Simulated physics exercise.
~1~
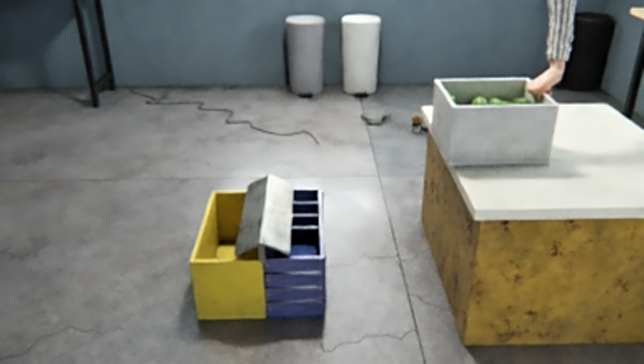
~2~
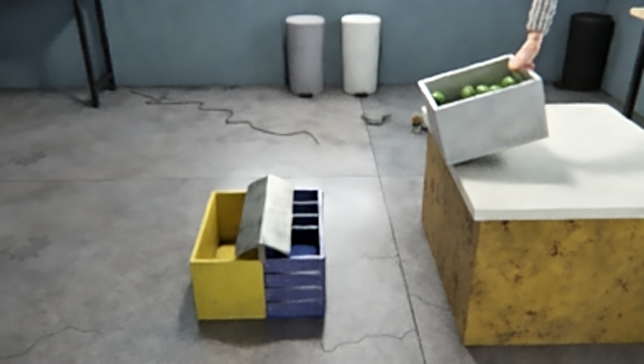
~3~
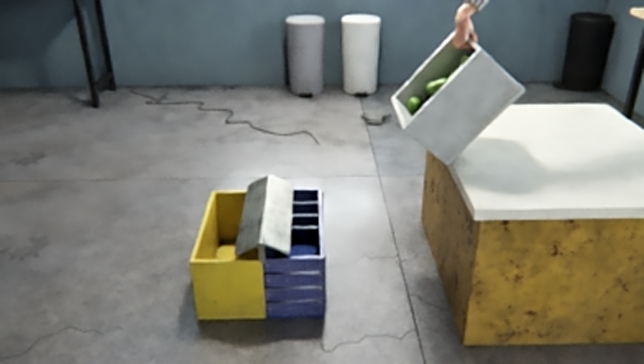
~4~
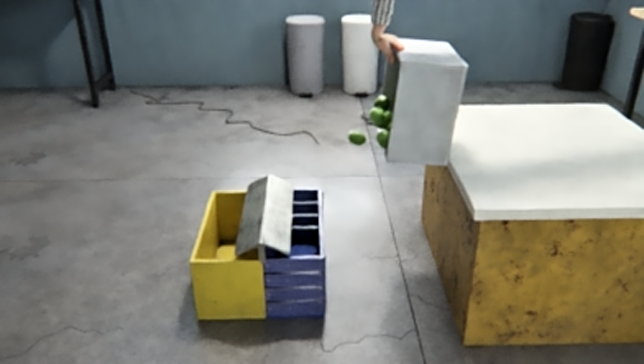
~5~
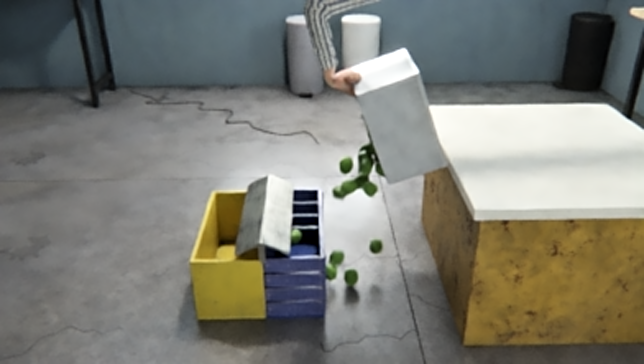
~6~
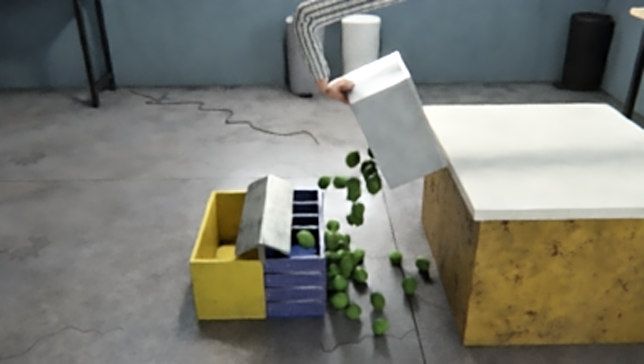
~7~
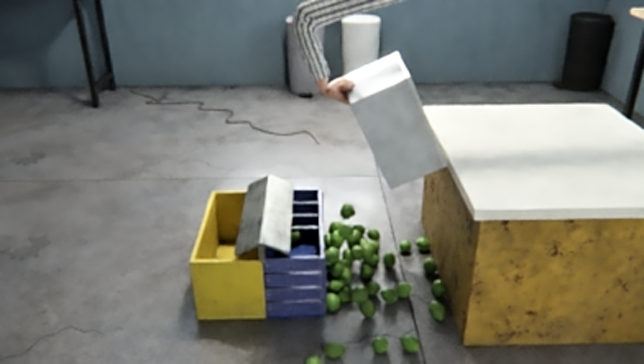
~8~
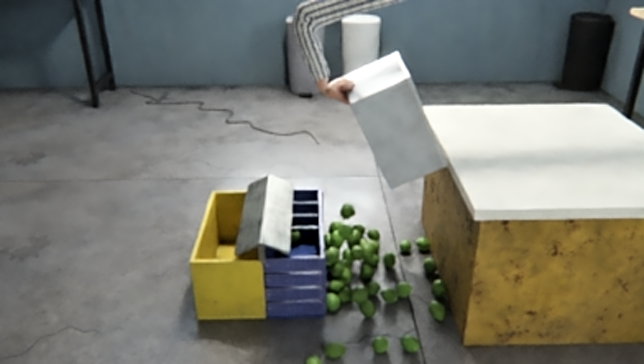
The video shows a hand lifting a white crate of green limes off a bench and tipping it leftwards until it is upturned, spilling them towards a joined blue box and yellow tote; a few drop into the blue box, but most end scattered on the floor between it and the bench.
